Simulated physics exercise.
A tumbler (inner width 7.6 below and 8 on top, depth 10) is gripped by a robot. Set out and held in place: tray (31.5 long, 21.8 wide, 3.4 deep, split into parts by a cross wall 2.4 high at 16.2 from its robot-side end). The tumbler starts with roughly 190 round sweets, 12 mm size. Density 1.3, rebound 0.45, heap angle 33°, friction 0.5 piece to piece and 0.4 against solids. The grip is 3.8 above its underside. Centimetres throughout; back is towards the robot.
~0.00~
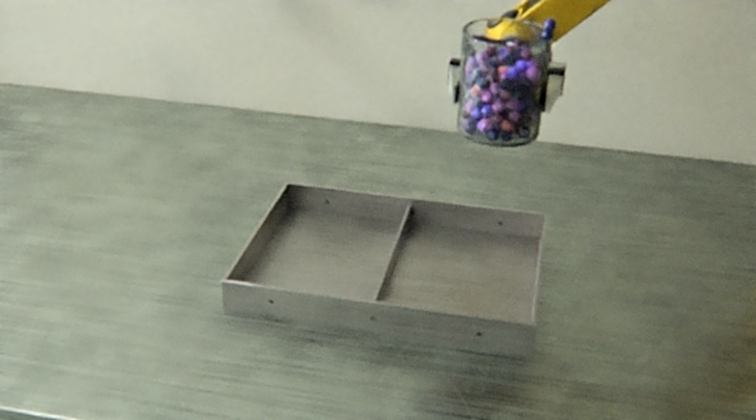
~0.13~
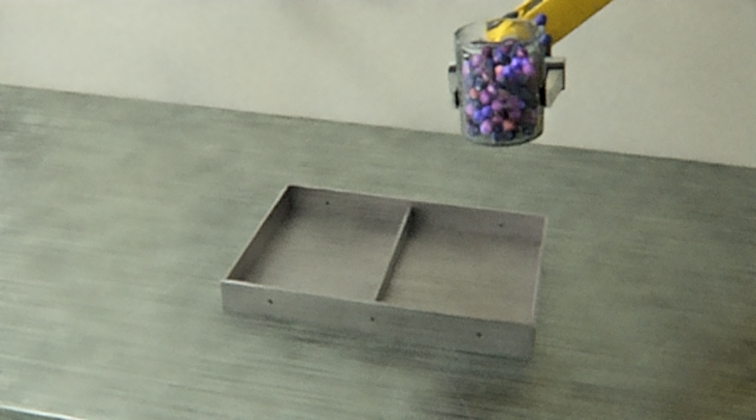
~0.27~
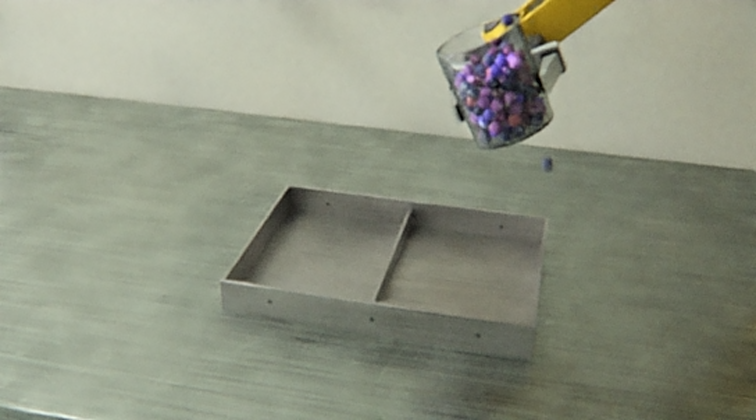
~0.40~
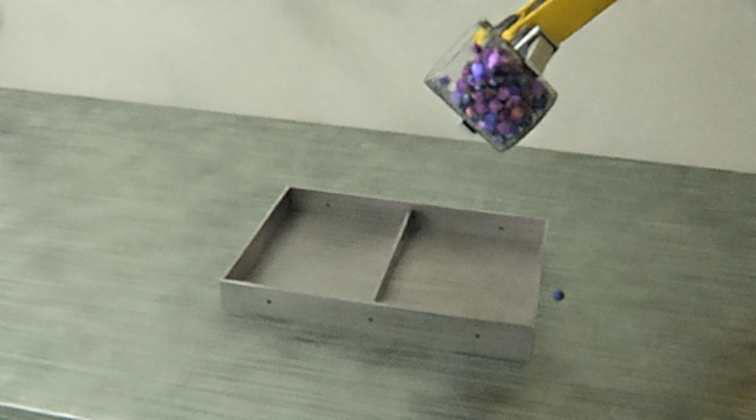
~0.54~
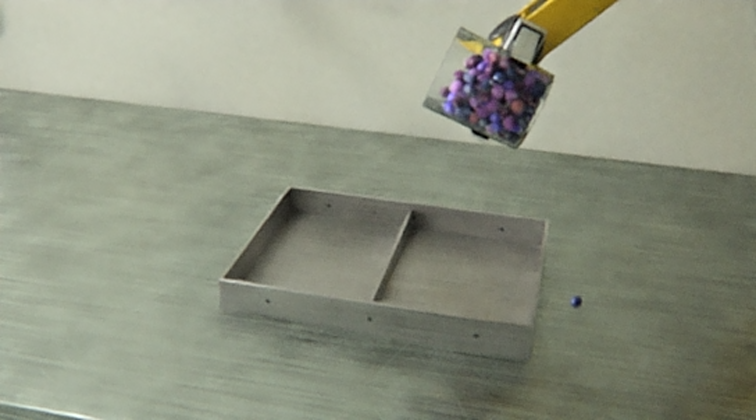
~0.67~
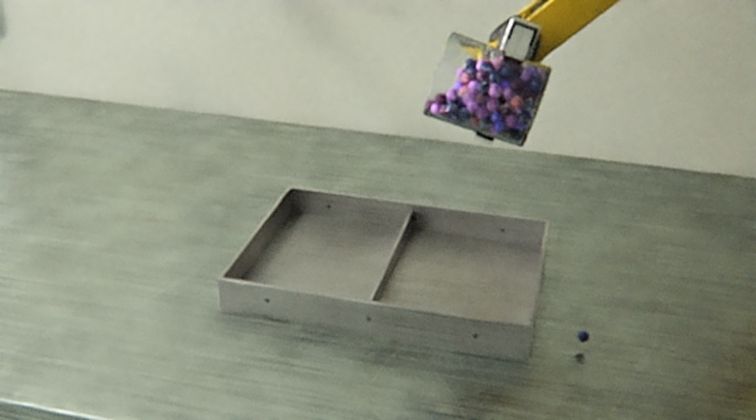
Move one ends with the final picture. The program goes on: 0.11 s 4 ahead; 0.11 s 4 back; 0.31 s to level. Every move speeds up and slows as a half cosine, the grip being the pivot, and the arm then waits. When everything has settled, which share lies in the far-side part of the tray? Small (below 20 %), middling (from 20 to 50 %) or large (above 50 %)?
Share in the far-side part of the tray: Middling (from 20 to 50 %).
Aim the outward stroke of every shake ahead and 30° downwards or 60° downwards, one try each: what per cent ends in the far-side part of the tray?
About 15 and 0 per cent.
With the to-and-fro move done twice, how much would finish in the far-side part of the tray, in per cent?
Then about 45 per cent.
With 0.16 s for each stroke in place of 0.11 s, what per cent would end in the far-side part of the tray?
In that case some 10 per cent.
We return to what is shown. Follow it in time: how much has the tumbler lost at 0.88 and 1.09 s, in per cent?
In turn: 10, 35.
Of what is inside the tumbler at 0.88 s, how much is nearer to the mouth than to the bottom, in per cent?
Roughly 70 per cent.
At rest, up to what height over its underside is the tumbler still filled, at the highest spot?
Roughly 6.0 cm.
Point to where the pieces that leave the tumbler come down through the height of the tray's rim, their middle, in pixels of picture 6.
Around (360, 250).
By 0.88 s, tilted 76° forward, highest piece 25 above the table; 168 in the tumbler, 1 on the table or floor, 21 in flight or on a rim.
By 1.09 s, tilted 20° forward, highest piece 28 above the table; 126 in the tumbler, 50 in the far-side part, 7 in the robot-side part, 1 on the table or floor, 6 in flight or on a rim.
By 1.40 s, level, highest piece 25 above the table; 126 in the tumbler, 56 in the far-side part, 6 in the robot-side part, 2 on the table or floor.
By 2.45 s, level, highest piece 24 above the table; 126 in the tumbler, 56 in the far-side part, 6 in the robot-side part, 2 on the table or floor.
Final count, 126 in the tumbler, 56 in the far-side part, 6 in the robot-side part, 2 on the table or floor. That is 29 % in the far-side part of the tray.
